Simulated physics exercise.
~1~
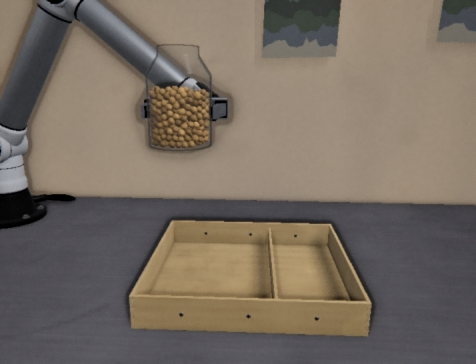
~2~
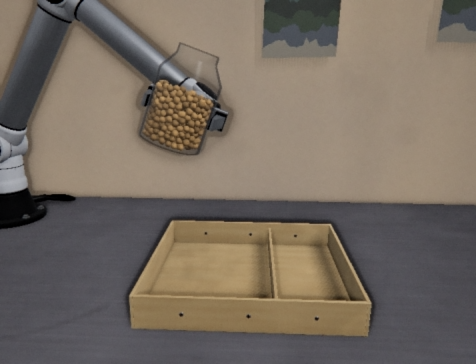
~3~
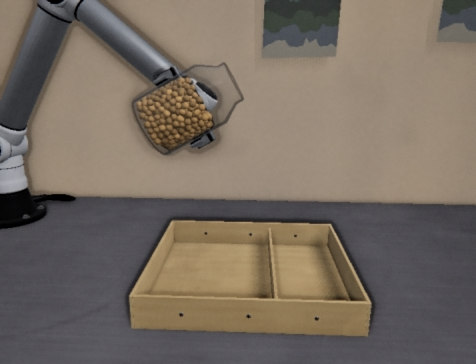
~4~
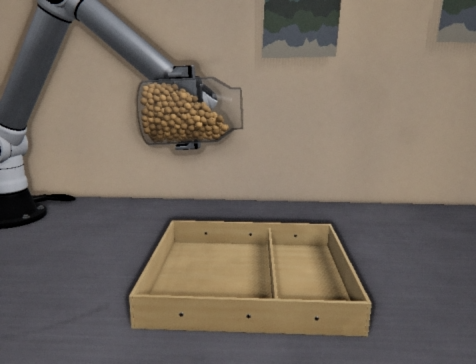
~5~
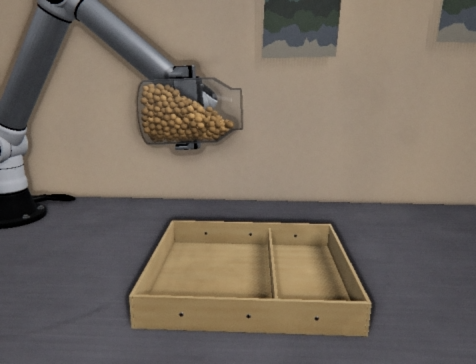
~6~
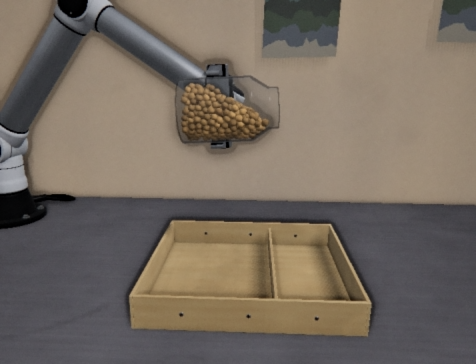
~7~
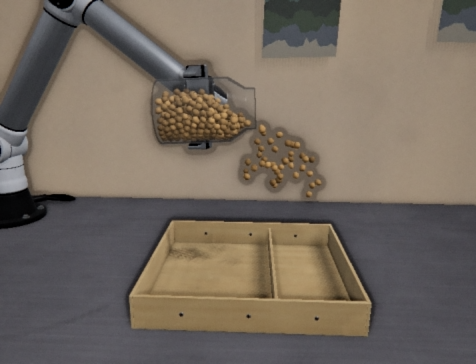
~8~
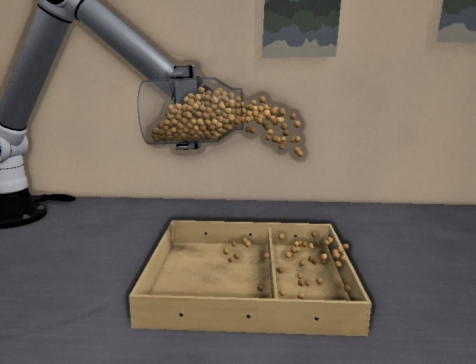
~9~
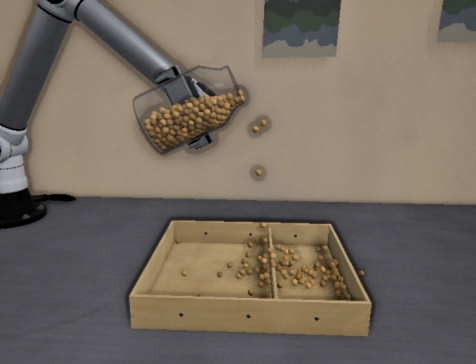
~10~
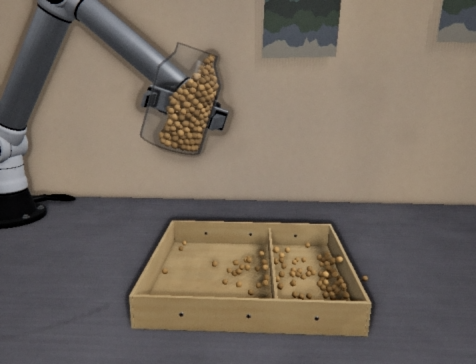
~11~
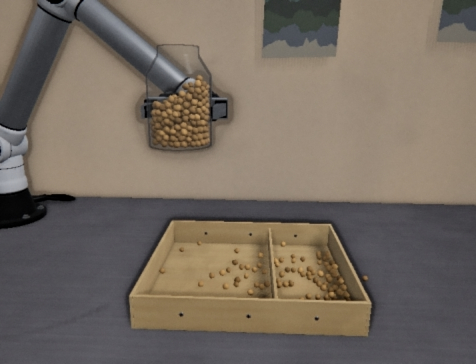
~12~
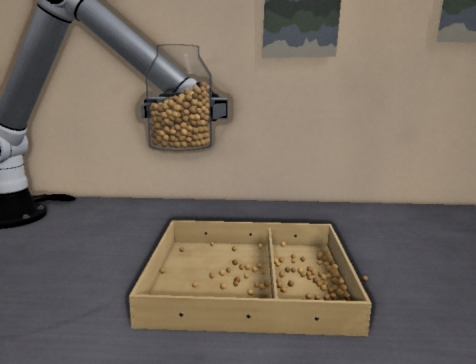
Robot arm tipping a clear jar of chickpeas sideways, spilling some into a divided wooden tray, then righting the still mostly full jar.
